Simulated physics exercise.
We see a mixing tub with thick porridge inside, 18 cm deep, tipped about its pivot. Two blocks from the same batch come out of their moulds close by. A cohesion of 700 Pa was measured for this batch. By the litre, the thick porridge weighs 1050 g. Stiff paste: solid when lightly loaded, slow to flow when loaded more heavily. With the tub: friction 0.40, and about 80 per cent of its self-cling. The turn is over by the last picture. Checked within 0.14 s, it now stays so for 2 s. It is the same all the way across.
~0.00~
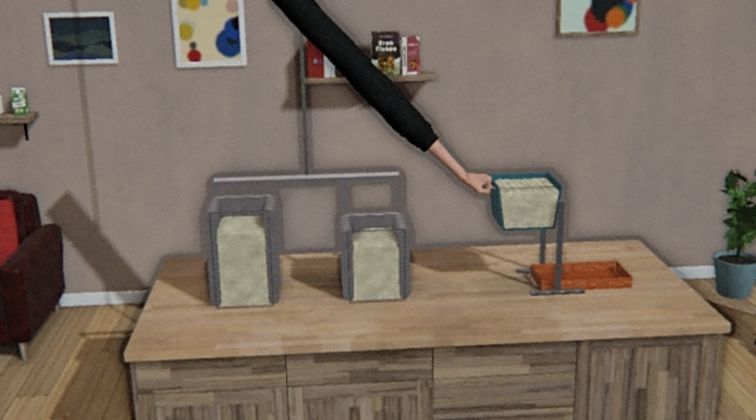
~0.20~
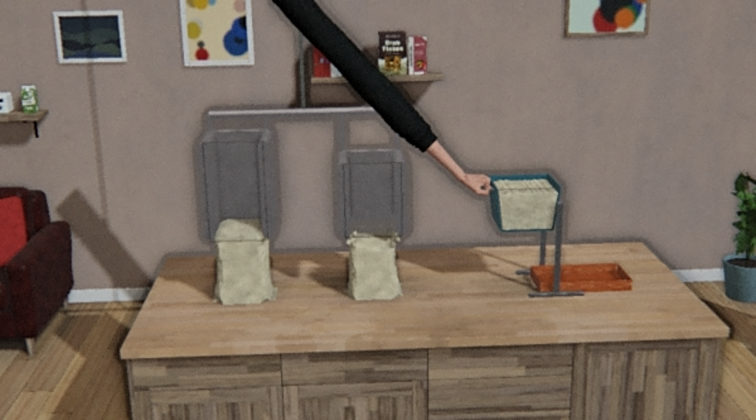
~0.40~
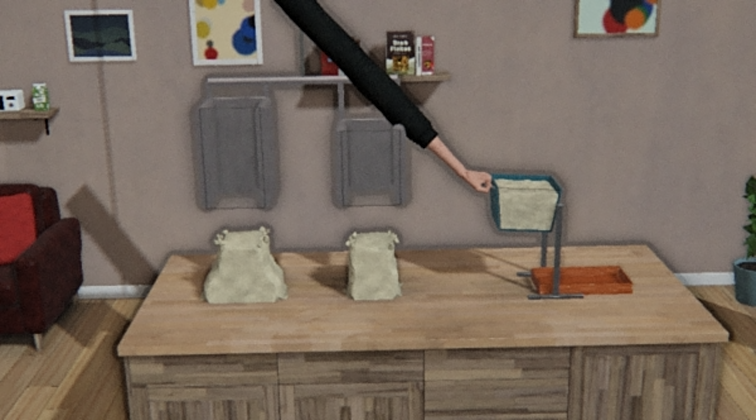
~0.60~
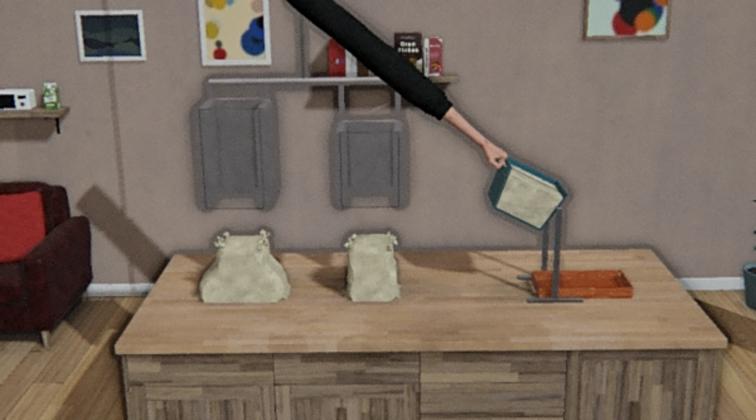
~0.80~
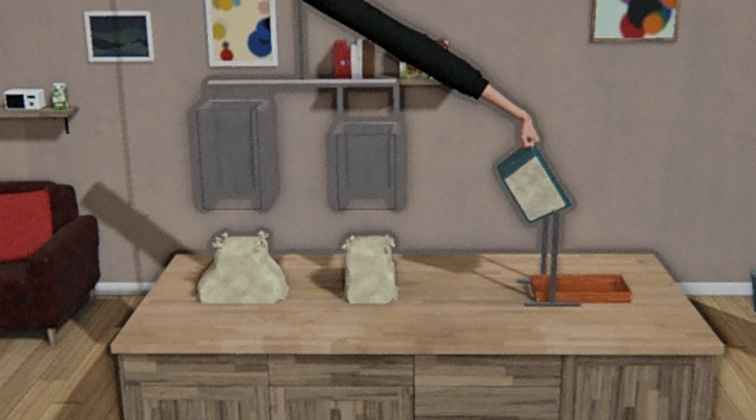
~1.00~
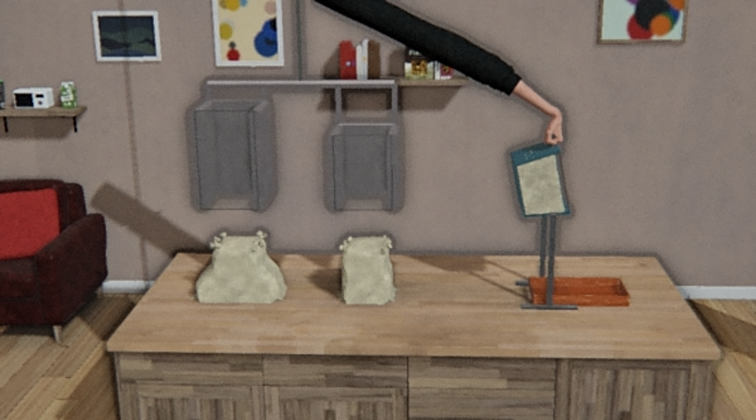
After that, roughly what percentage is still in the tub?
Roughly 100 %.
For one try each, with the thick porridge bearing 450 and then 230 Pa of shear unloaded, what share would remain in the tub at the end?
First 60 %, second 40 %.
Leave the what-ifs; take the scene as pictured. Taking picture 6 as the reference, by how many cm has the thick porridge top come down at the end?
0 cm.
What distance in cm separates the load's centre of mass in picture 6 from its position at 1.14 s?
About 0 cm.
By 1.14 s, the tub is at 78 degrees and holds 100 %.
By 1.31 s, the tub is at 78 degrees and holds 100 %.
By 1.48 s, the tub is at 78 degrees and holds 100 %.
By 1.65 s, the tub is at 78 degrees and holds 100 %.
By 3.00 s, at the end, the tub is at 78 degrees and holds 100 %.
